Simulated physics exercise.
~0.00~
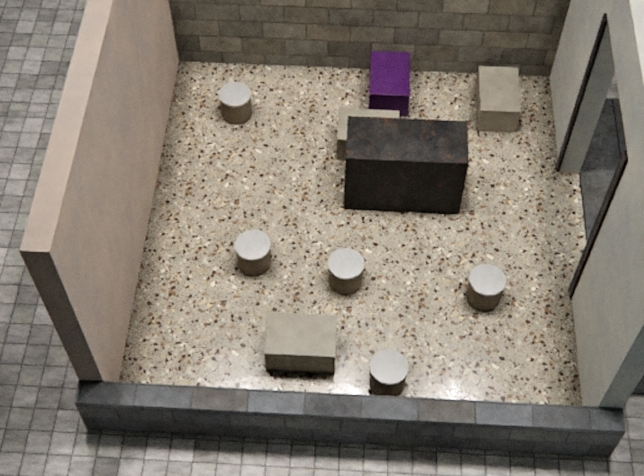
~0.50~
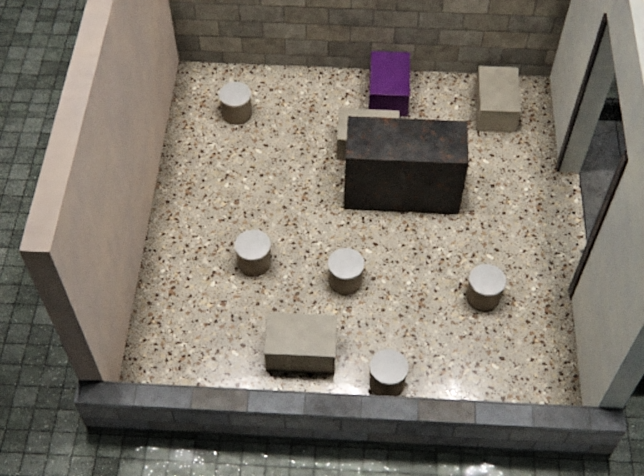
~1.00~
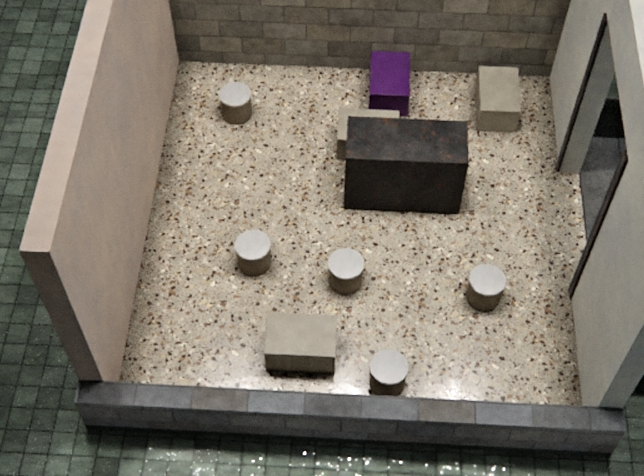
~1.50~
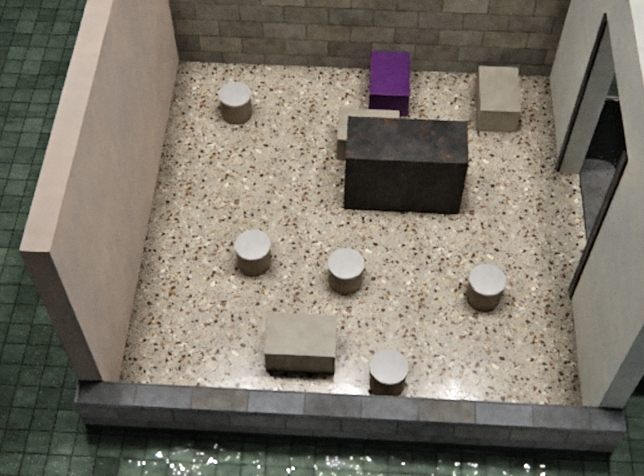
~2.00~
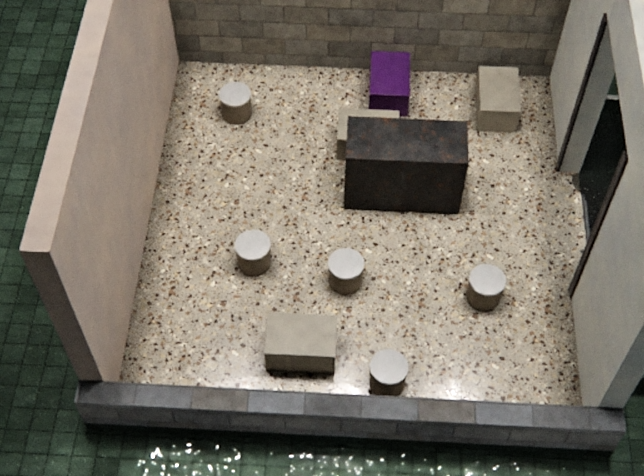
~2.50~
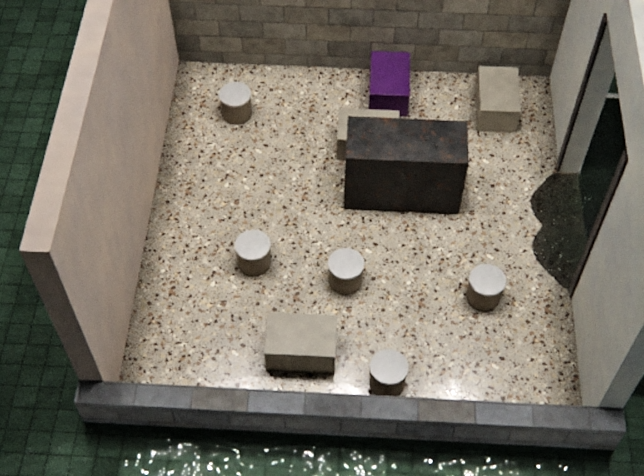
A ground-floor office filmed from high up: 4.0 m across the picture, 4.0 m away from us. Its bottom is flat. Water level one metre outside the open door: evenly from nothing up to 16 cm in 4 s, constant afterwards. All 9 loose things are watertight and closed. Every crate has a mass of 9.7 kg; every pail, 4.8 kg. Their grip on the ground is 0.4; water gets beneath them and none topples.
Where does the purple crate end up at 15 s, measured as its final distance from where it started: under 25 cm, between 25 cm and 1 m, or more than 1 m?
The purple crate ends up more than 1 m from its start.
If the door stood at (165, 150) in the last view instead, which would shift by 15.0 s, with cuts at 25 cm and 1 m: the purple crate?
The purple crate covers a long distance.
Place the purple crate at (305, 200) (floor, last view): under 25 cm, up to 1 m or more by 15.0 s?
So it budges only slightly.
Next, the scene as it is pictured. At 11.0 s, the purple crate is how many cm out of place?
Around 140 centimetres.
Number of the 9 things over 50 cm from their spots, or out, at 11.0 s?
Answer: 6.
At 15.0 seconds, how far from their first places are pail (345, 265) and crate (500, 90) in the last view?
In that order: 150 cm, 30 cm.
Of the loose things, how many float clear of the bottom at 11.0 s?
The count is 6.
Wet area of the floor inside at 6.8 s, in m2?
My estimate is roughly 13 m2.
After 3.5 s the purple crate is near (390, 73), 0.0 m from its start, aground; 0 afloat.
After 6.8 s the purple crate is near (329, 77), 0.6 m from its start, aground; 0 afloat.
After 11.0 s the purple crate is near (311, 158), 1.4 m from its start, afloat; 6 afloat.
After 15.0 s the purple crate is near (241, 169), 1.9 m from its start, afloat; 9 afloat.
